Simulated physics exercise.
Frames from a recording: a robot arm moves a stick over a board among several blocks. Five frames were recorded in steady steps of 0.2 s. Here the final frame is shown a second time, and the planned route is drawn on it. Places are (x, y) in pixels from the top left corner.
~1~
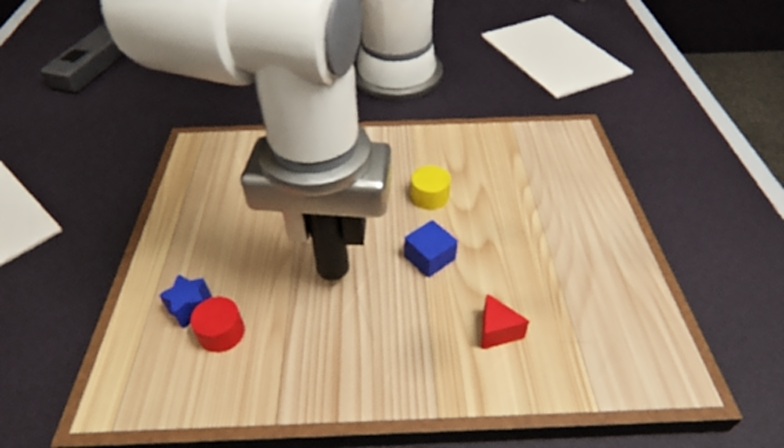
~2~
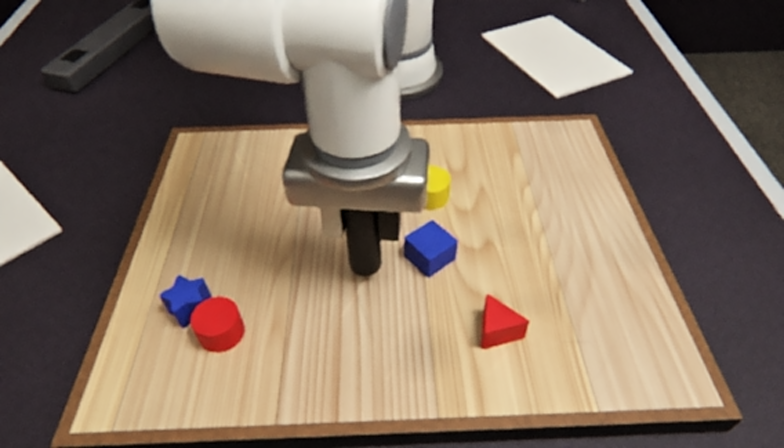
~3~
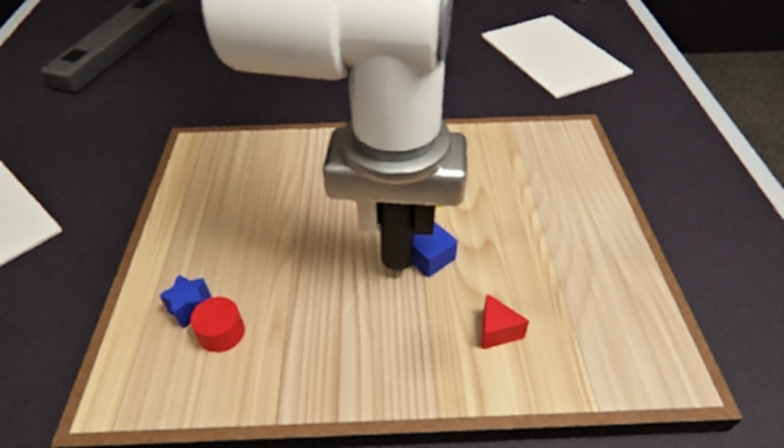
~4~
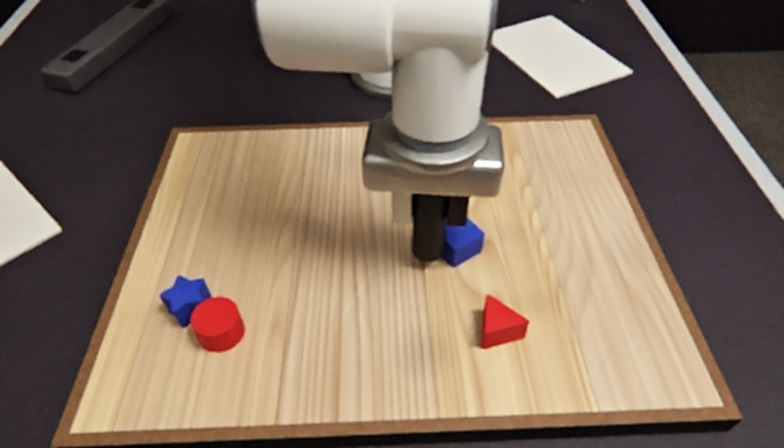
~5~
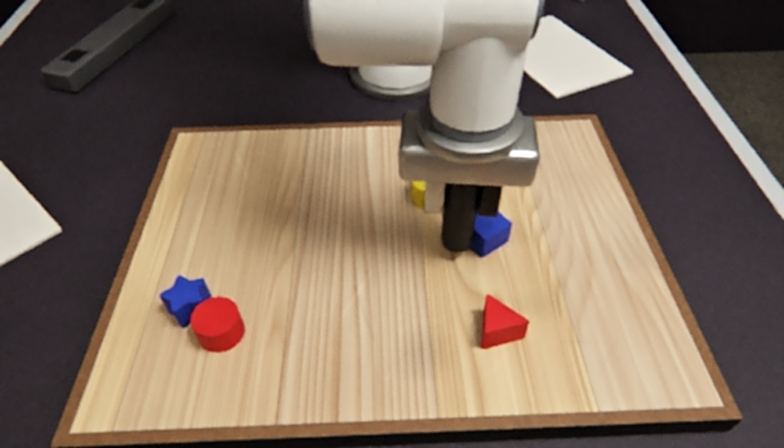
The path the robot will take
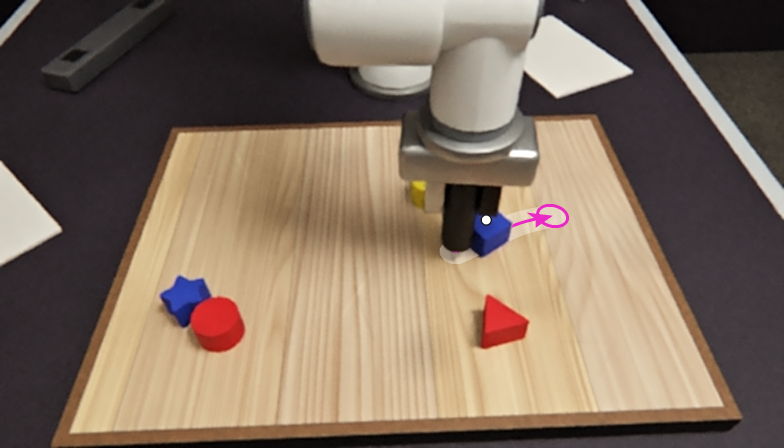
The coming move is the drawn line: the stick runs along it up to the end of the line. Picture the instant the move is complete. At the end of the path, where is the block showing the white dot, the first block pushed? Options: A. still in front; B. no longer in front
Correct choice: A.
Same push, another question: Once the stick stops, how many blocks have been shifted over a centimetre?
This push will displace one block.
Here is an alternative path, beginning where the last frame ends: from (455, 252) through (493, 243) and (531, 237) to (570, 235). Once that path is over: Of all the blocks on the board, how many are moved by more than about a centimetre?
Looking at the path, I think only one of the blocks ends up more than 1 cm away.
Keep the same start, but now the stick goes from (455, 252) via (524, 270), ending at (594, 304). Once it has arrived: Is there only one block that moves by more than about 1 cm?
Yes, that is how it ends up.
Path on the board, from (455, 252) via (503, 230), ending at (553, 216); the dot is on the blue four-sided block.
On the path given first. One third of the way, stick at (490, 227); blue four-sided block at (520, 207).
Two thirds of the way, stick at (522, 213); blue four-sided block at (552, 195).
At the end, stick at (556, 206); yellow disc in place; blue four-sided block at (583, 185).
